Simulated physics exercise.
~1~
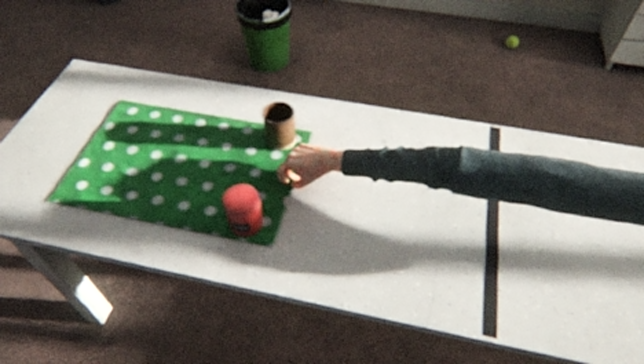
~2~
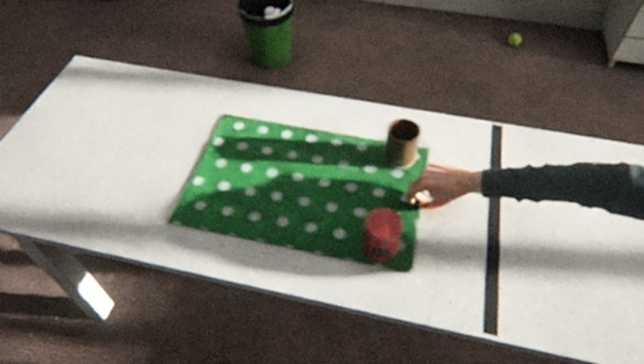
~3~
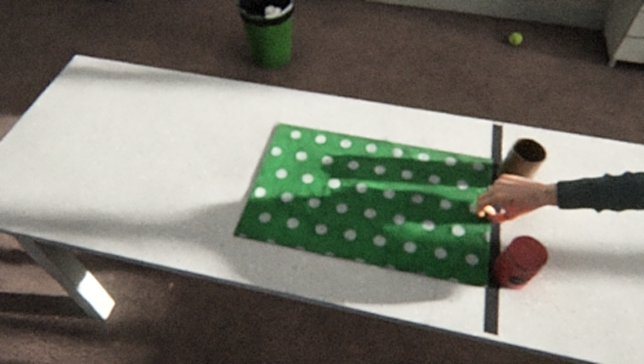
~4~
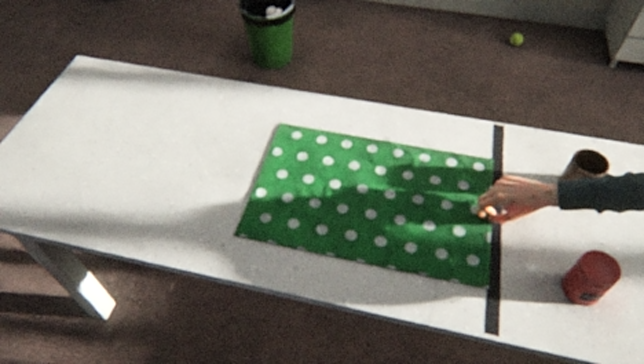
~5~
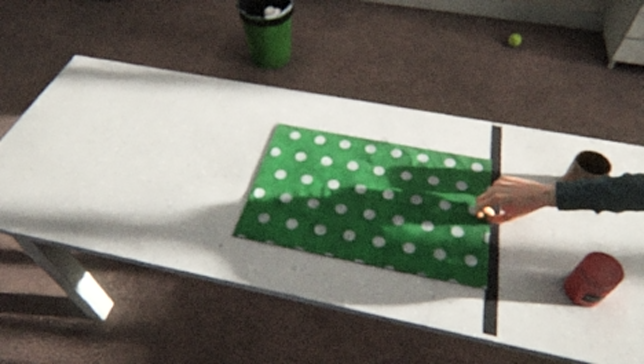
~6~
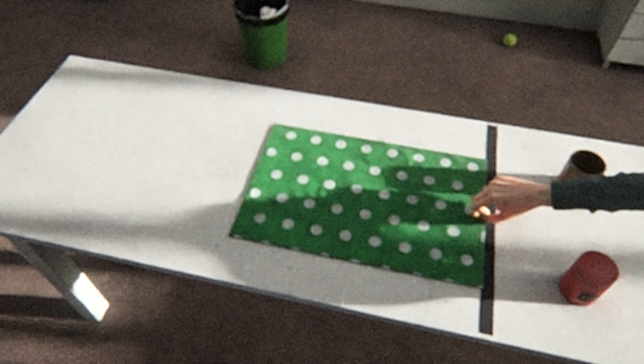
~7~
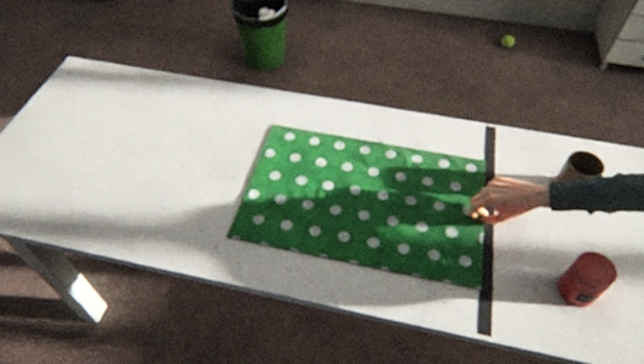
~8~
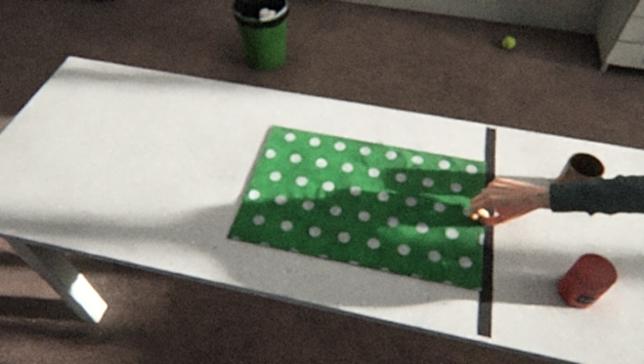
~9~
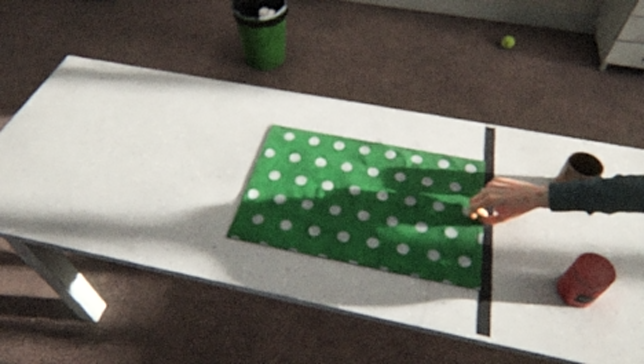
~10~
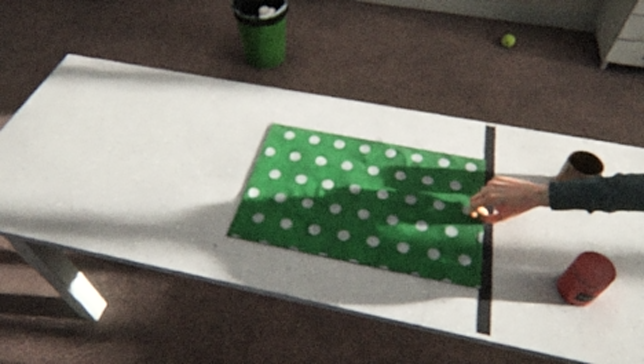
Hand pulling a green polka-dot cloth right to a dark tape line, the brown mug and red jar sliding off beyond it upright.
